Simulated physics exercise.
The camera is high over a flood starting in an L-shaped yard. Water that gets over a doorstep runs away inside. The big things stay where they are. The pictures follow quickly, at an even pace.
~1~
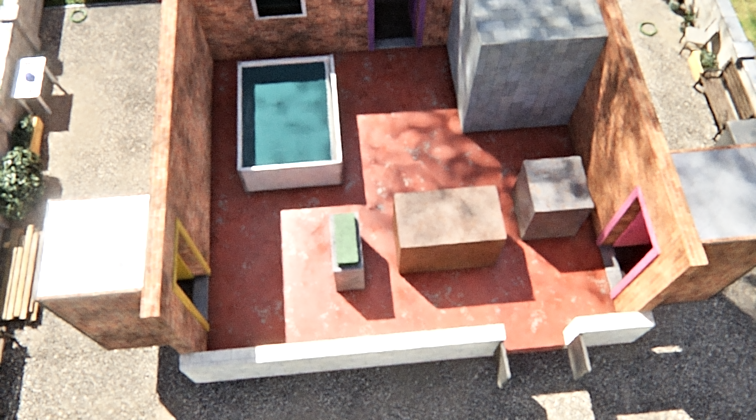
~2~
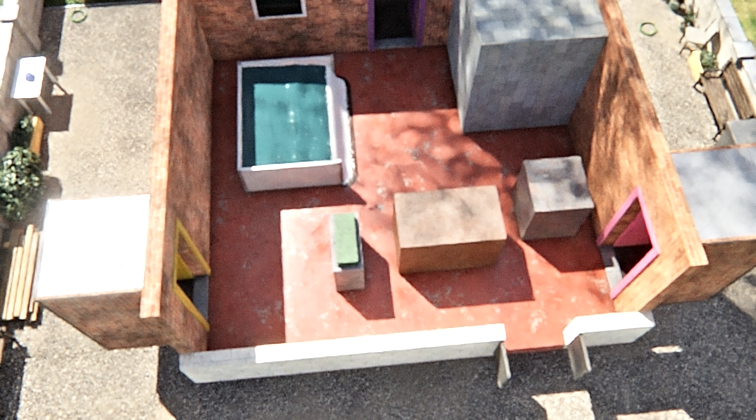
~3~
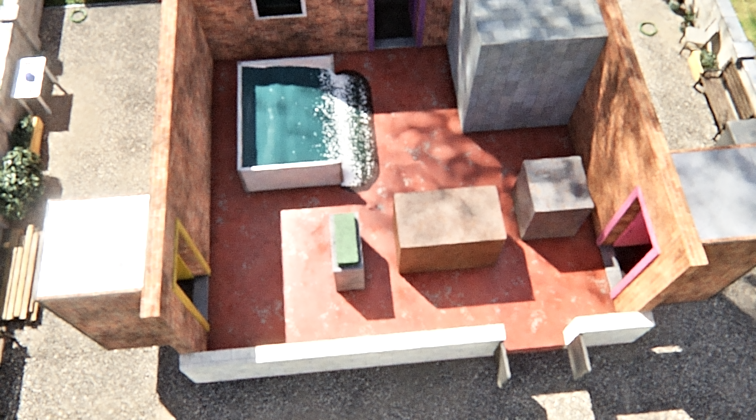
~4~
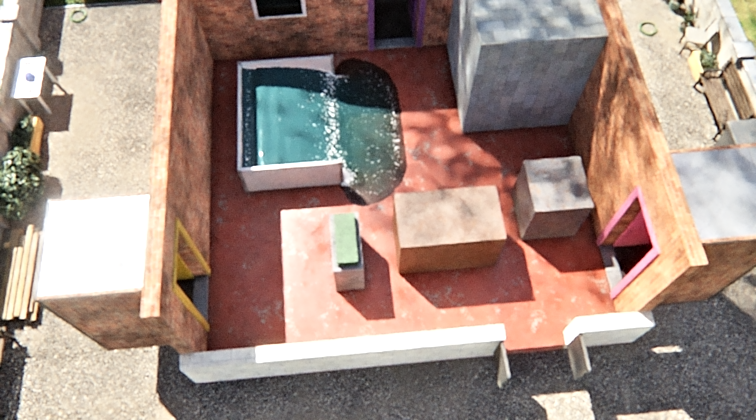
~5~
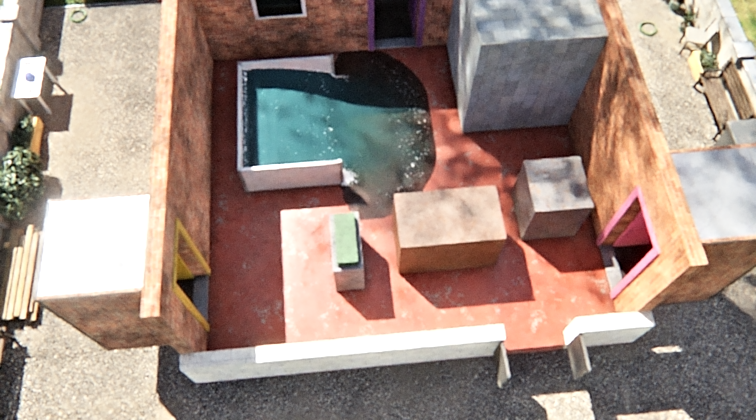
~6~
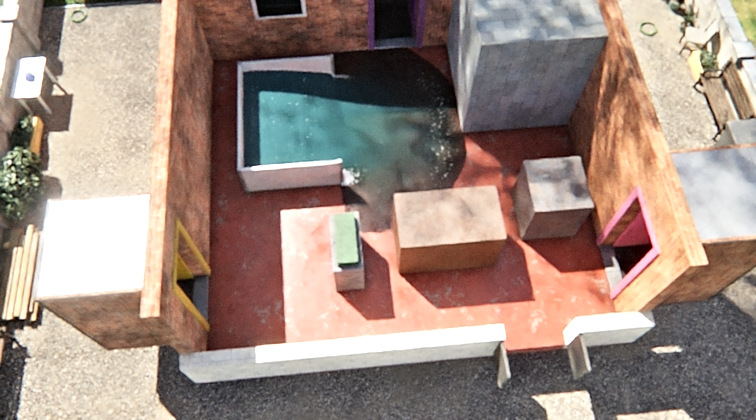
Teal water bursts through the right side of a white-walled open tank at the upper left of a red-floored, brick-walled yard, seen from high above. A large grey block stands at the upper right, with a brown box, a smaller greyish box and a green-topped block below. The water spreads rightward in a foaming, rounded sheet, darkening as it reaches the grey block, while the camera stays still.
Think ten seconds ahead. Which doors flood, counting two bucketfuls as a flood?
The yellow door holds within the limit; the pink door floods; the purple door floods.
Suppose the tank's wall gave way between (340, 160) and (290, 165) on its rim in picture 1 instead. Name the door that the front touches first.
That is the yellow one.
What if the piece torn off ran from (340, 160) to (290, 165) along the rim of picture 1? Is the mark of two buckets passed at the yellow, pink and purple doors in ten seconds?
The yellow one floods, the pink one lets more in, the purple one stays under.
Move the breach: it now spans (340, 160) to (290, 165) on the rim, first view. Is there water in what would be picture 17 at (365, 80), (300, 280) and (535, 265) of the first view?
In that order: Clear, wet, free of water.
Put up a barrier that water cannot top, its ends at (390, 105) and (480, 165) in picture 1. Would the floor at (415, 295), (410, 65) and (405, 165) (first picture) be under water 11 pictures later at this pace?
One after the other: Dry, flooded, covered.
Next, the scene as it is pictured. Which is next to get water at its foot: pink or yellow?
It is the one in pink.
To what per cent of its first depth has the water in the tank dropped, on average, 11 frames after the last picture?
Close to 26 %.
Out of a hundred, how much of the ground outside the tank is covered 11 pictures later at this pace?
I make it 45 per cent.
A moment on, water covers 40 % of the floor; the yellow door not reached, the pink door not reached, the purple door under two buckets in.
Next, water covers 45 % of the floor; the yellow door not reached, the pink door not reached, the purple door over two buckets in.
Then, water covers 55 % of the floor; the yellow door not reached, the pink door under two buckets in, the purple door far over two buckets in.
Later, water covers 80 % of the floor; the yellow door not reached, the pink door under two buckets in, the purple door far over two buckets in.
In the end, water covers 95 % of the floor; the yellow door wet at the sill, nothing in, the pink door over two buckets in, the purple door far over two buckets in.
